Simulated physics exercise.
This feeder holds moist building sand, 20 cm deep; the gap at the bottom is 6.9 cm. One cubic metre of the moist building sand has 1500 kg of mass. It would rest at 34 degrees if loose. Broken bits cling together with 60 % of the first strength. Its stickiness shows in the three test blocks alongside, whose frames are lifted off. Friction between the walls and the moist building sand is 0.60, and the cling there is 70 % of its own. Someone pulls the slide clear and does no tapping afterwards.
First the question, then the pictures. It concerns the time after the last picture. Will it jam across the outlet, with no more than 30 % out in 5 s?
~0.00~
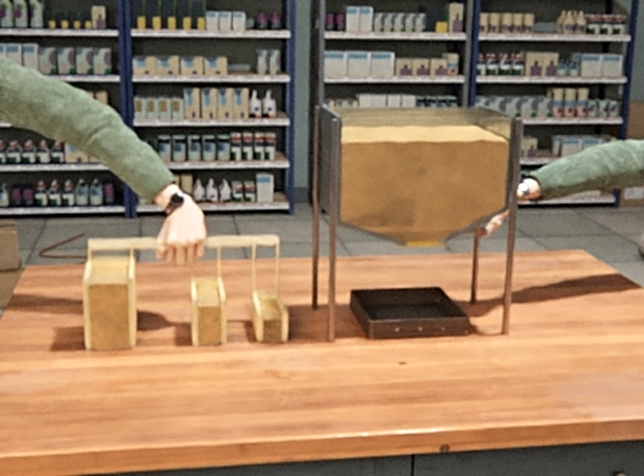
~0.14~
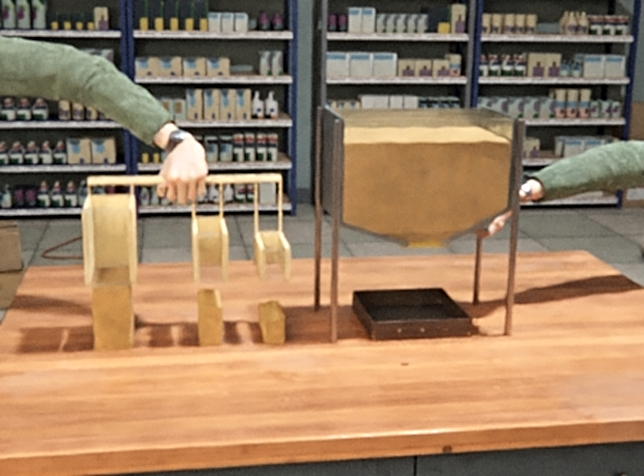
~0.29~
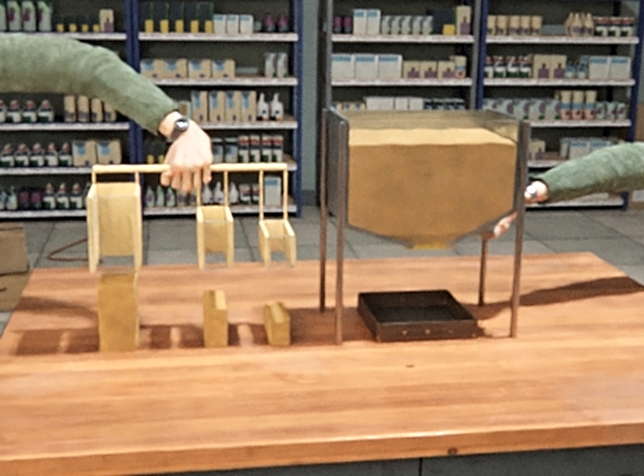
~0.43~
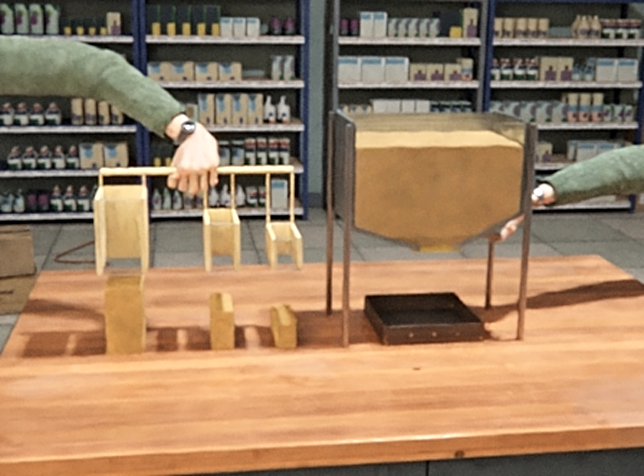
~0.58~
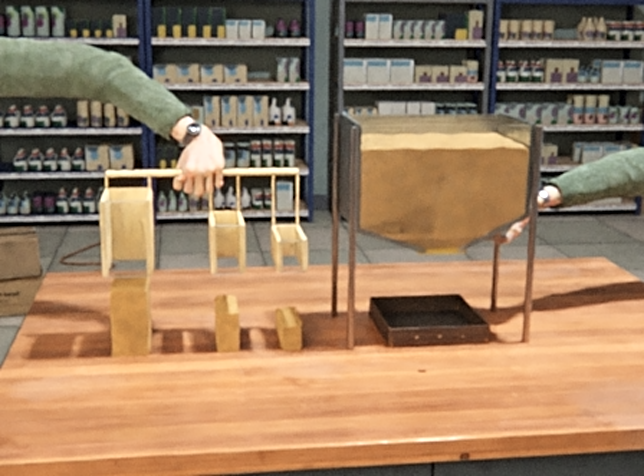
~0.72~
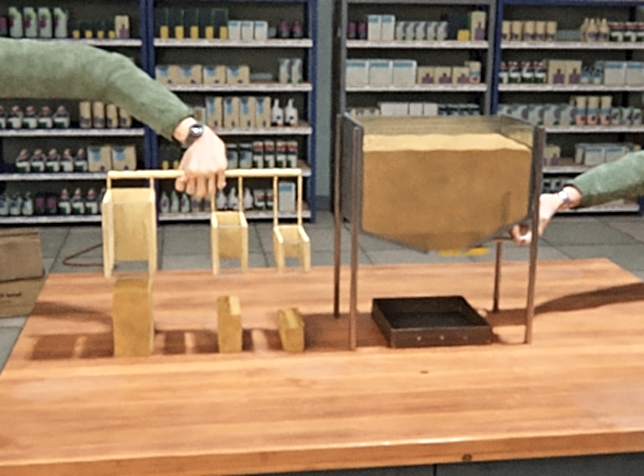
Yes, it jams.
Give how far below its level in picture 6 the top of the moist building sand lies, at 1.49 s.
Roughly 0.0 centimetres, give or take.
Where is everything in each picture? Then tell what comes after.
End of the slide at (439, 243), not yet moved; highest point of the moist building sand at (455, 140); test blocks 13 cm, 8.3 cm, 5.2 cm high (left to right), in the first picture.
End of the slide at (442, 244), not yet moved; highest point of the moist building sand at (458, 141); test blocks 13 cm, 8.3 cm, 5.1 cm high (left to right), in the second picture.
End of the slide at (447, 246), not yet moved; highest point of the moist building sand at (463, 143); test blocks 13 cm, 8.3 cm, 5.1 cm high (left to right), in the third picture.
End of the slide at (454, 249), not yet moved; highest point of the moist building sand at (470, 145); test blocks 13 cm, 8.3 cm, 5.1 cm high (left to right), in the fourth picture.
End of the slide at (459, 251), not yet moved; highest point of the moist building sand at (475, 147); test blocks 13 cm, 8.3 cm, 5.1 cm high (left to right), in the fifth picture.
End of the slide at (481, 252), moved 4.0 cm; highest point of the moist building sand at (448, 149); test blocks 13 cm, 8.3 cm, 5.1 cm high (left to right), in the sixth picture.
By 1.07 s, 0 % has run out.
By 1.49 s, 0 % has run out.
By 1.90 s, 0 % has run out.
By 2.32 s, 0 % has run out.
By 5.62 s, at the end, 0 % has run out.
